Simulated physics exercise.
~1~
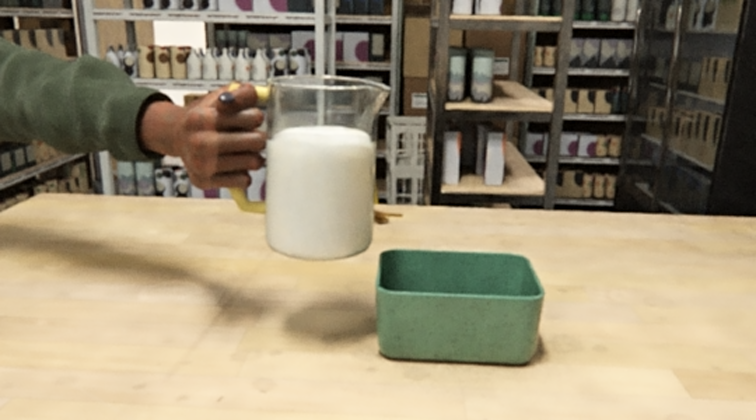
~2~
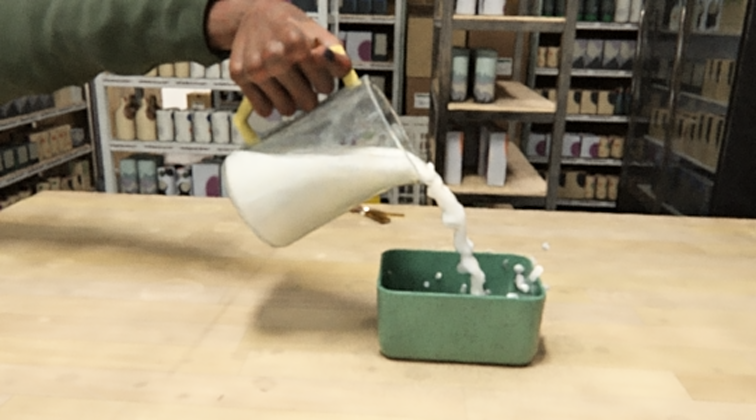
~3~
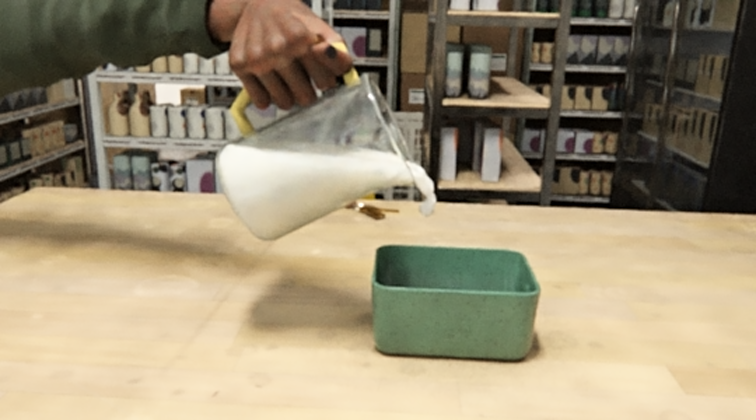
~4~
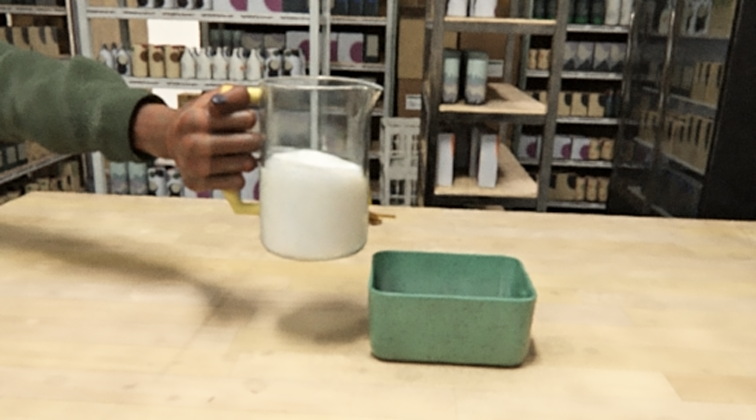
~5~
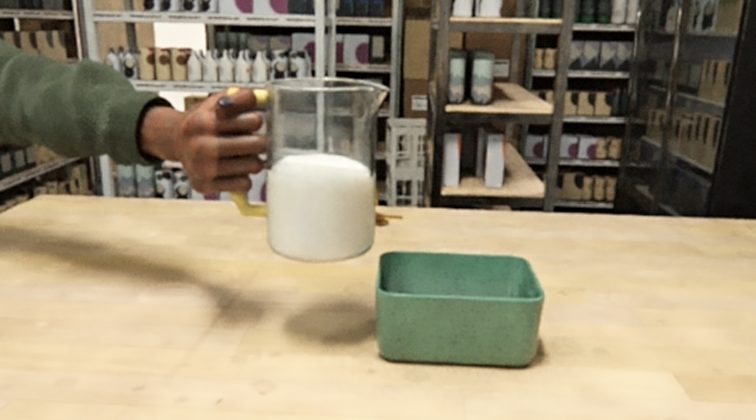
A hand tilting a glass jug, pouring white liquid into a green box, easing back, tipping again, then holding the part-full jug upright.
